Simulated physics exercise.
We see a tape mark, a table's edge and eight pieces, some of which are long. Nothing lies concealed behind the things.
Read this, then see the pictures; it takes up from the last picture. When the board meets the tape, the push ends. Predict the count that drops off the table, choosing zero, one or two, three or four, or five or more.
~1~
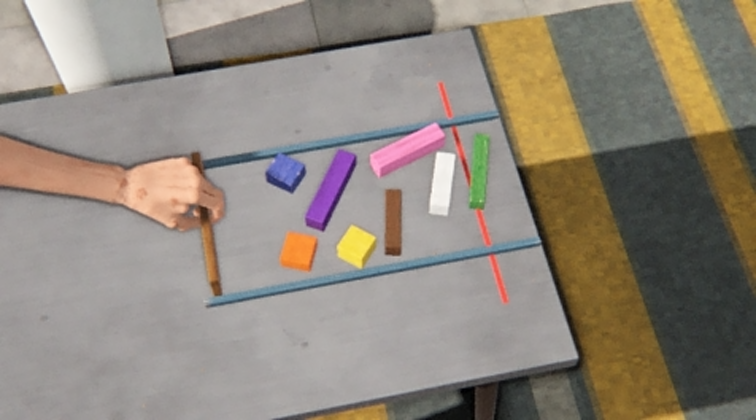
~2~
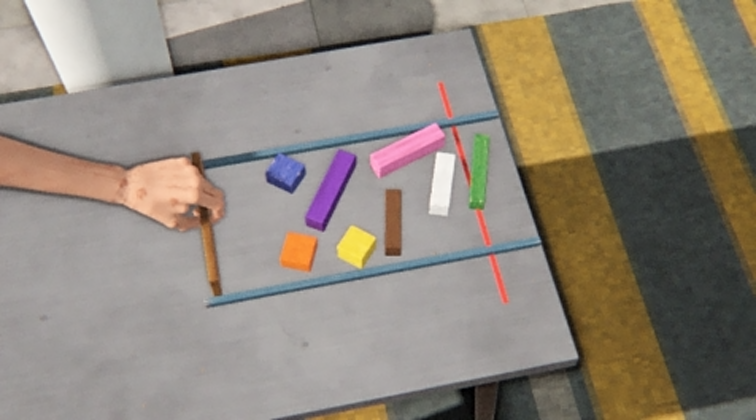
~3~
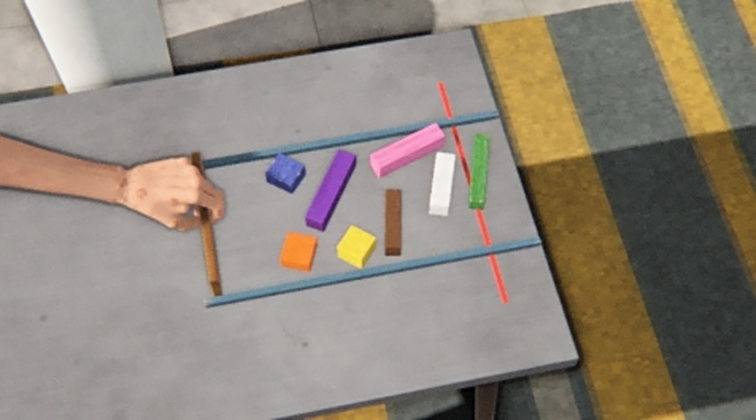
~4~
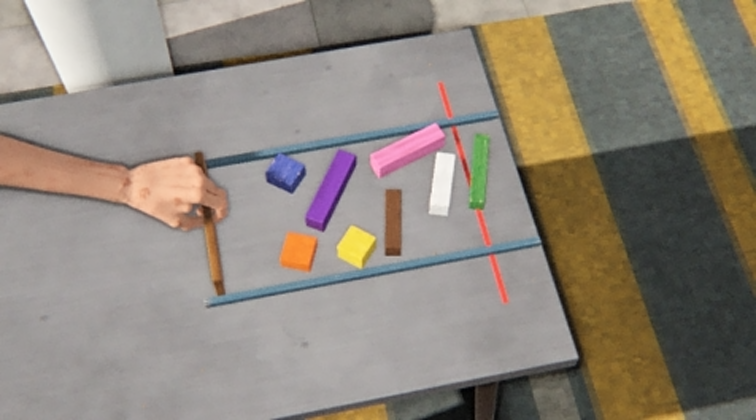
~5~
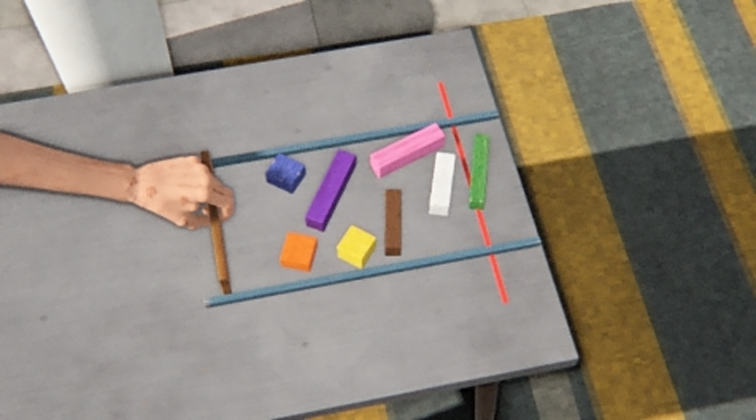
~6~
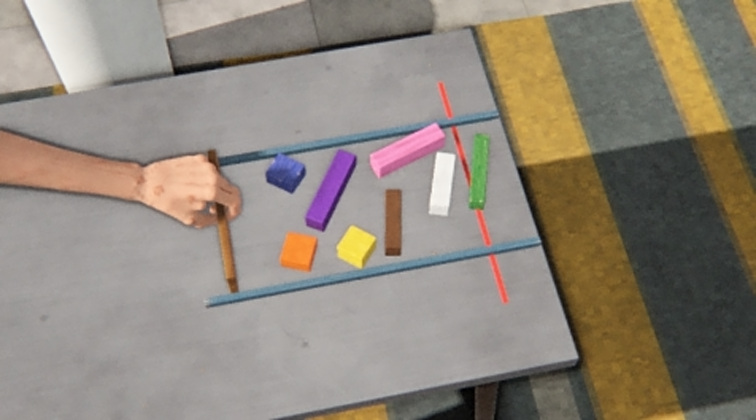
The count that drops off is three or four.
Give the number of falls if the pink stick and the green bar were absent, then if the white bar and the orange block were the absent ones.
The counts: 2 and 2.
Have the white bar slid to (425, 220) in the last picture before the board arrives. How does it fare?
I reckon from there it drops down.
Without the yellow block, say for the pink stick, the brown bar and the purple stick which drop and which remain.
Note: Pink stick is off by the end; brown bar is on by the end; purple stick is on by the end.
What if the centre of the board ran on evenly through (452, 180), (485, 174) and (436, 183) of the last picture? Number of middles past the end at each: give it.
That makes 2, 5, 1.
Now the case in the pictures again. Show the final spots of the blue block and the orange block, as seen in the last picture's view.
They end up close to (478, 136) and (496, 213).
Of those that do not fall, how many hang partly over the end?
Result: 2.
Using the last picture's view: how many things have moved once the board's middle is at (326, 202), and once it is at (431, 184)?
6 by the first point, 8 by the second.
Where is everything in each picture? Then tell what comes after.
In the first frame, green bar (479, 171); white bar (443, 184); pink stick (408, 150); board (207, 223); tape (471, 186).
In the second frame, white bar (443, 184); purple stick (331, 190).
In the third frame, pink stick (408, 151); yellow block (357, 247).
In the fourth frame, green bar (479, 172); brown bar (393, 222).
In the fifth frame, white bar (443, 184); blue block (286, 174).
In the sixth frame, green bar (479, 172); white bar (443, 184); pink stick (408, 151); board (223, 220); tape (471, 186).
Soon after, none off yet; green bar at rest near (479, 172); white bar at rest near (443, 184); pink stick moving near (417, 150).
In the end, the number that fall off is three or four; gone, brown bar, pink stick, white bar and green bar.
